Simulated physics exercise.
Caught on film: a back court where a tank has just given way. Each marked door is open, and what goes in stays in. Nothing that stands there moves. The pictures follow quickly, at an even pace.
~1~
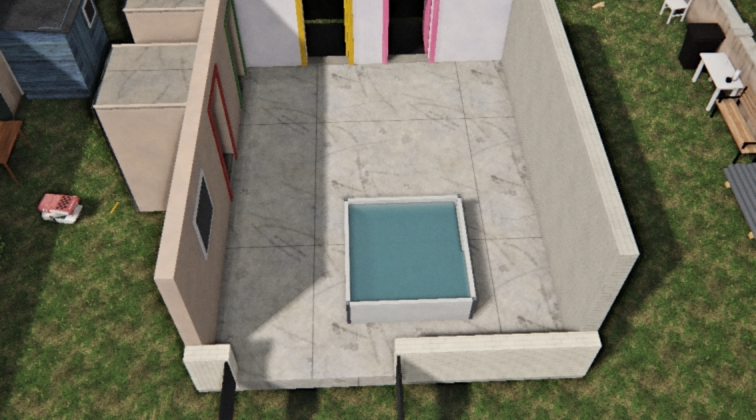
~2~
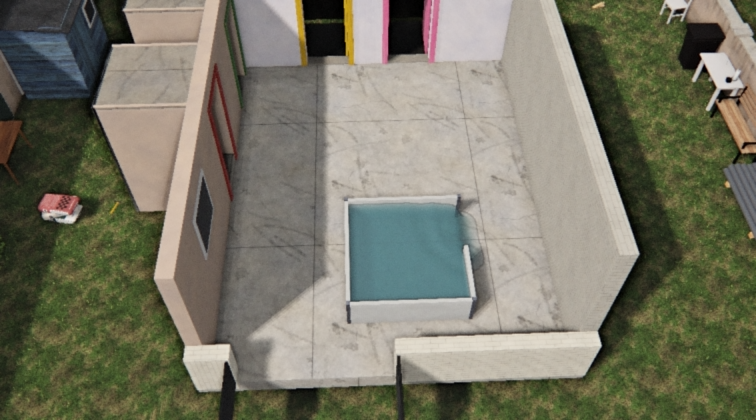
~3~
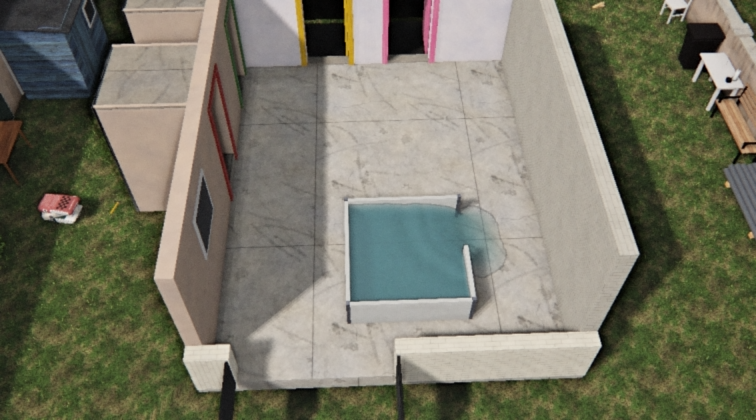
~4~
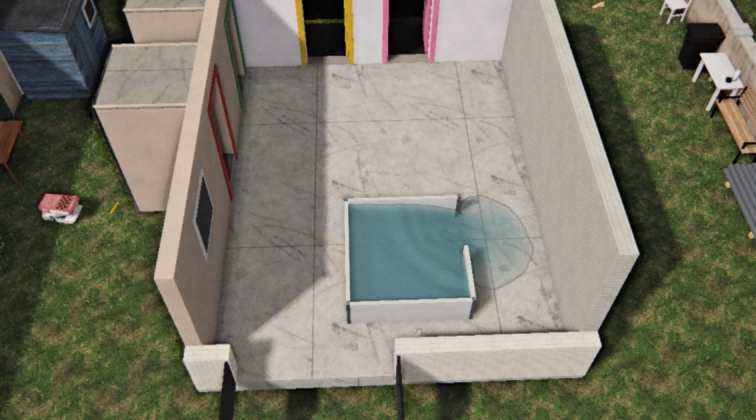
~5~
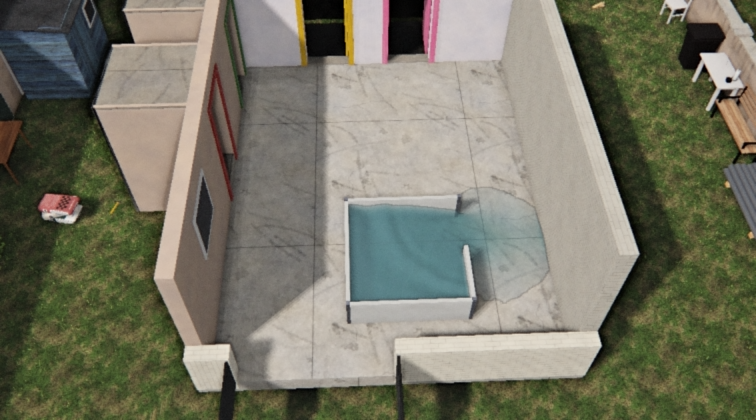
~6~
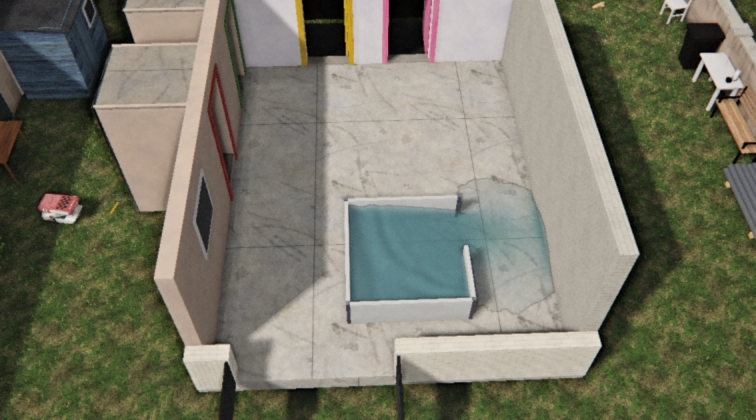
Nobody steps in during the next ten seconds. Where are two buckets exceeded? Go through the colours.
The yellow door admits no more than that; the pink door lets in a lot; the red door admits no more than that; the green door lets in a lot.
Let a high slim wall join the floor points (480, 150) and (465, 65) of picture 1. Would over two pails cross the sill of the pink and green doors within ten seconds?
One by one: Pink door holds; green door is under.
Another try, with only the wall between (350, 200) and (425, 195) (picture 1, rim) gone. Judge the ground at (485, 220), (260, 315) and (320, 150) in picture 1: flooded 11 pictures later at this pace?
As listed: Free of water, free of water, awash.
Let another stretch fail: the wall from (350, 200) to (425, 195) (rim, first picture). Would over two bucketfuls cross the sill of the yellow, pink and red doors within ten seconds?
Then: Yellow door passes that mark, pink door is over, red door takes less.
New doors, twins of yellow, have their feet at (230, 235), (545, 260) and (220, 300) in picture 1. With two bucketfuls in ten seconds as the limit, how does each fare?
One after the other: Takes less, floods, lets less in.
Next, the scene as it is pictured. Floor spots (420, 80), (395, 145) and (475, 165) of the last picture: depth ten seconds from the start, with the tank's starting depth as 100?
In turn 8, 2 and 4 in a hundred.
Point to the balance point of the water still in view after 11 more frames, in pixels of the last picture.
At about (445, 249).
A moment on, water covers 10 % of the floor; the yellow door not reached, the pink door not reached, the red door not reached, the green door not reached.
Next, water covers 20 % of the floor; the yellow door not reached, the pink door not reached, the red door not reached, the green door not reached.
Then, water covers 40 % of the floor; the yellow door not reached, the pink door wet at the sill, nothing in, the red door not reached, the green door not reached.
Later, water covers 60 % of the floor; the yellow door wet at the sill, nothing in, the pink door over two buckets in, the red door not reached, the green door wet at the sill, nothing in.
In the end, water covers 85 % of the floor; the yellow door wet at the sill, nothing in, the pink door over two buckets in, the red door wet at the sill, nothing in, the green door over two buckets in.
